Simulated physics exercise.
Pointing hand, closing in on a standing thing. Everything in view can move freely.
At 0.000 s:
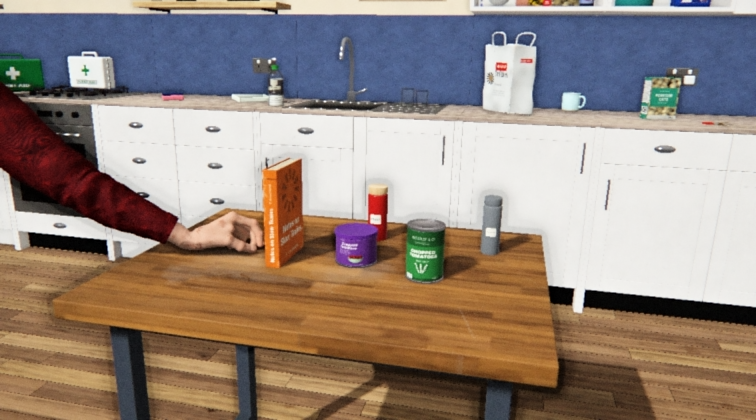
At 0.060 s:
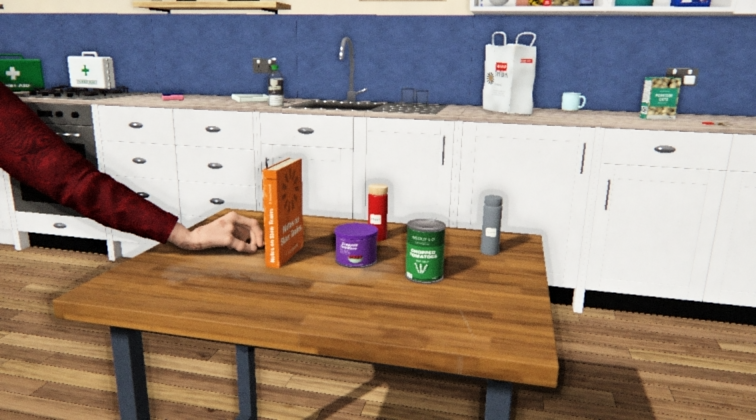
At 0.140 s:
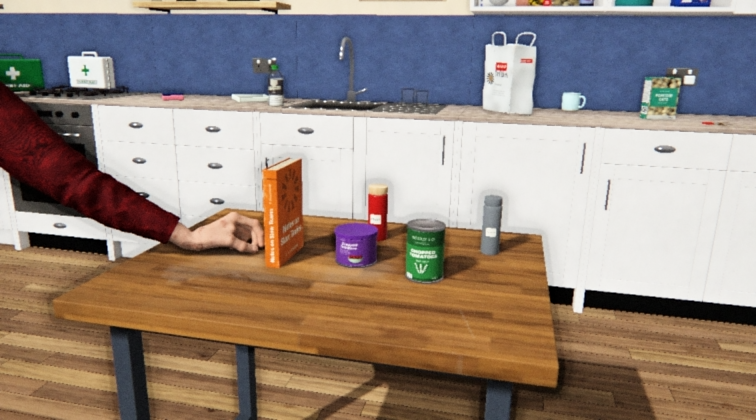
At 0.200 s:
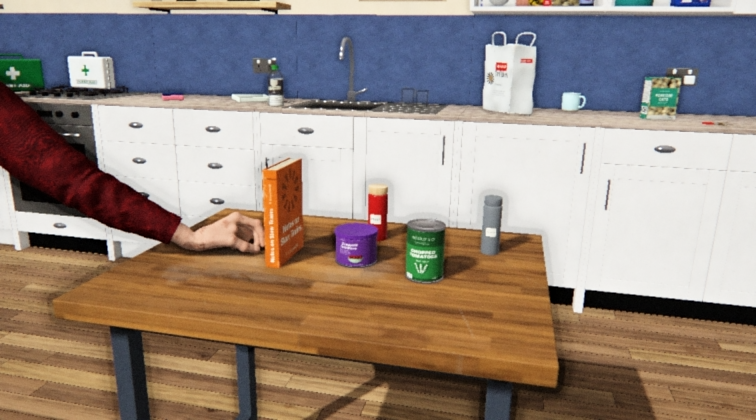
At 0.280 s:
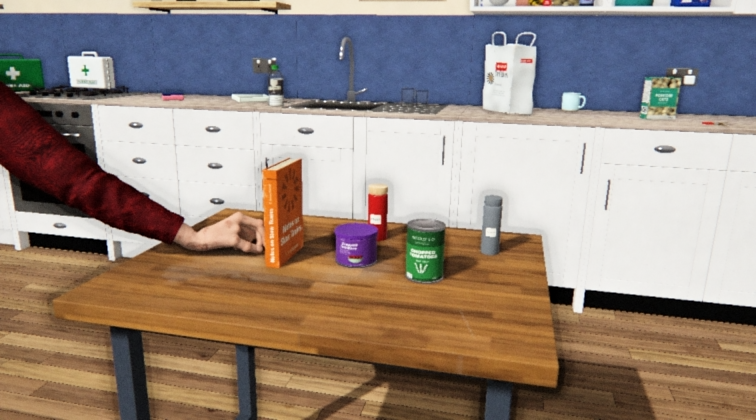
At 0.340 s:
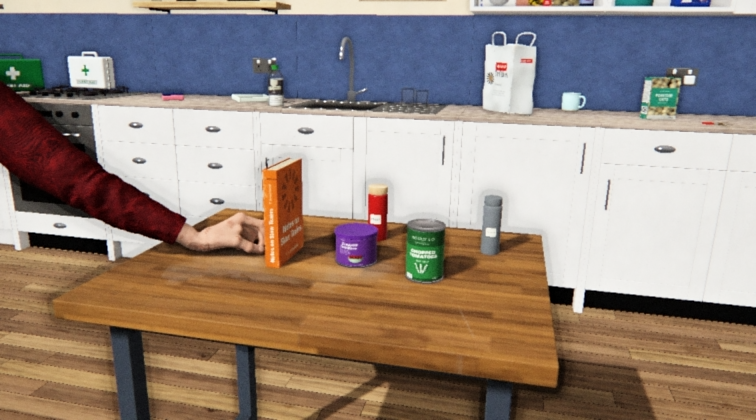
A hand at the end of a dark red sleeve barely moves beside an upright orange book on a wooden table, while the book, a purple tub, a green can, and red and gray containers stay still in a kitchen.
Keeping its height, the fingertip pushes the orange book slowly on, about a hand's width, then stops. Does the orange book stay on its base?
Yes.
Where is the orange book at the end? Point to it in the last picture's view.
Looks like it settles somewhere around (339, 215).
After 0.94 s, orange book slid a little near (294, 212).
After 1.64 s, orange book slid a little near (319, 214).
After 2.14 s, orange book slid about its own width near (338, 215).
At rest (3.4 s), moved from the start, orange book. Seen from the same camera at the end, orange book near (339, 215).
